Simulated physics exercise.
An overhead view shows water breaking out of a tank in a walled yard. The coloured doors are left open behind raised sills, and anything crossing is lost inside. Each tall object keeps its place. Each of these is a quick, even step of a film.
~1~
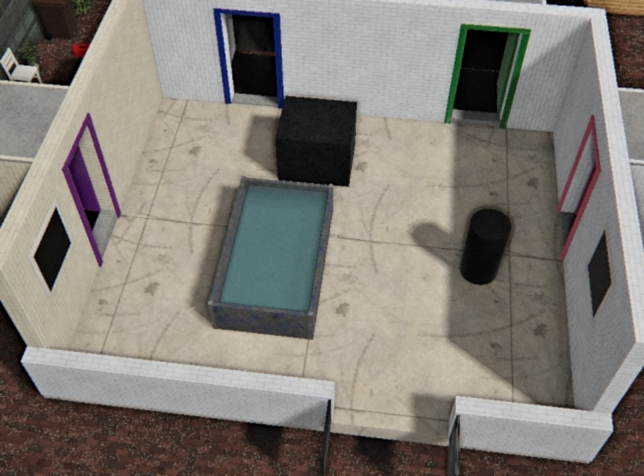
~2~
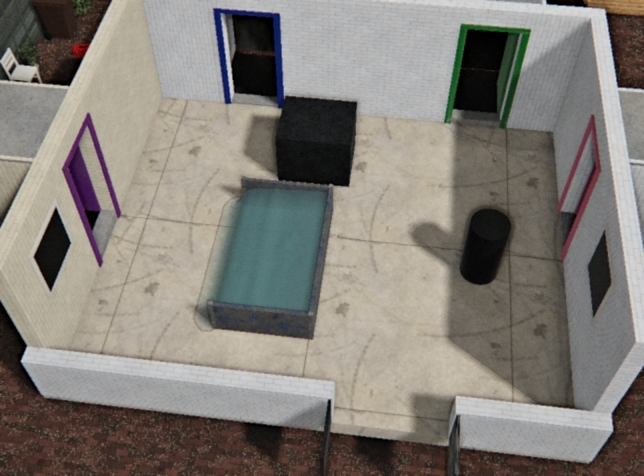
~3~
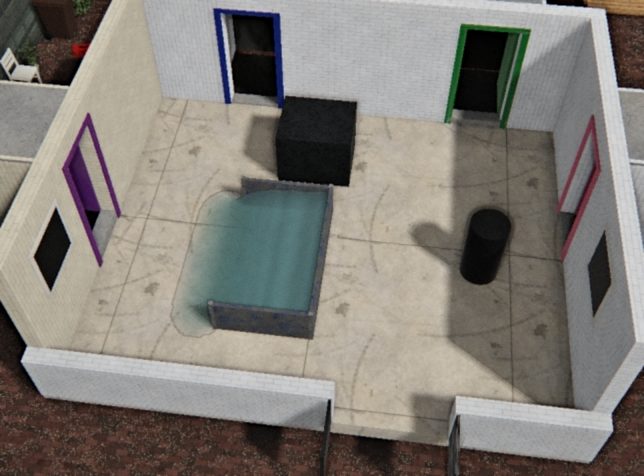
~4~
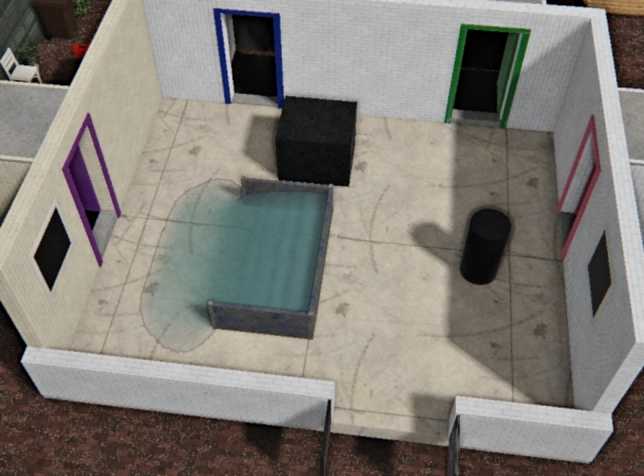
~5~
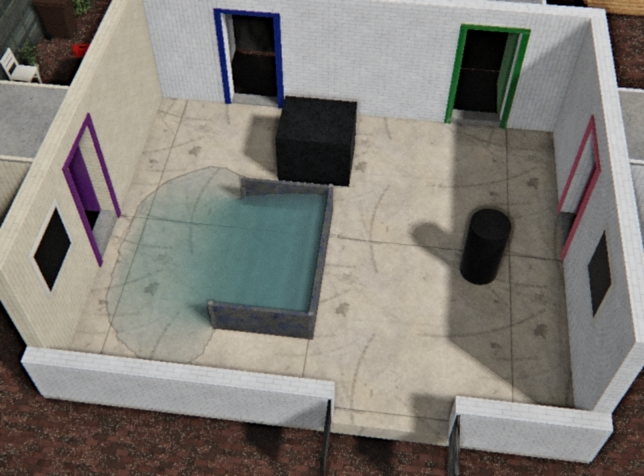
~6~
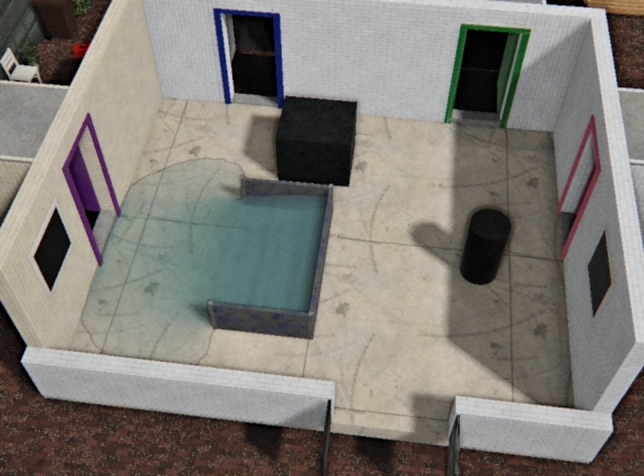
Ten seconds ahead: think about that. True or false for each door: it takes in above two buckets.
The pink door, false; the blue door, true; the green door, false; the purple door, true.
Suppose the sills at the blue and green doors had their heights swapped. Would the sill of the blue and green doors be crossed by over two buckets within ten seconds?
My reading: Blue door holds, green door lets less in.
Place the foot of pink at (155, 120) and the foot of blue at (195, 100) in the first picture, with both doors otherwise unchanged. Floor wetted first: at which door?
Going by the pictures, it's the one in purple.
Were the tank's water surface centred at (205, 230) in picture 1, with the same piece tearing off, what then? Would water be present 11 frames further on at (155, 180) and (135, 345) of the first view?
Taking them in the order given, I'd call it drenched and then drenched.
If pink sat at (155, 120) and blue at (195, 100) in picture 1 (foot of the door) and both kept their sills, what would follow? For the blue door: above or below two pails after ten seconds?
Well, the blue door tops it.
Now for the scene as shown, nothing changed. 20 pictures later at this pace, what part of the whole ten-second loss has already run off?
Approximately 50 in a hundred, I think.
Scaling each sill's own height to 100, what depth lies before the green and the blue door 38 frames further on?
The first sits near 30 in a hundred and the second near 160 in a hundred.
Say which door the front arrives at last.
Answer - the pink door.
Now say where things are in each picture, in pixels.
The water tank at (275, 245) is whole and still, in the first picture.
The front is at a hidden place, out from the gap at (232, 254), in the second picture.
Water pours out at (232, 256) and has run to (222, 195), in the third picture.
The front is at (219, 184), out from the gap at (232, 256), in the fourth picture.
The front is at (193, 176), out from the gap at (233, 257), in the fifth picture.
The front is at (84, 311), out from the gap at (233, 257), in the sixth picture.
A moment on, water covers 25 % of the floor; the pink door not reached, the blue door not reached, the green door not reached, the purple door over two buckets in.
Next, water covers 25 % of the floor; the pink door not reached, the blue door not reached, the green door not reached, the purple door far over two buckets in.
Then, water covers 40 % of the floor; the pink door not reached, the blue door under two buckets in, the green door not reached, the purple door far over two buckets in.
Later, water covers 70 % of the floor; the pink door not reached, the blue door over two buckets in, the green door wet at the sill, nothing in, the purple door far over two buckets in.
In the end, water covers 85 % of the floor; the pink door under two buckets in, the blue door over two buckets in, the green door wet at the sill, nothing in, the purple door far over two buckets in.
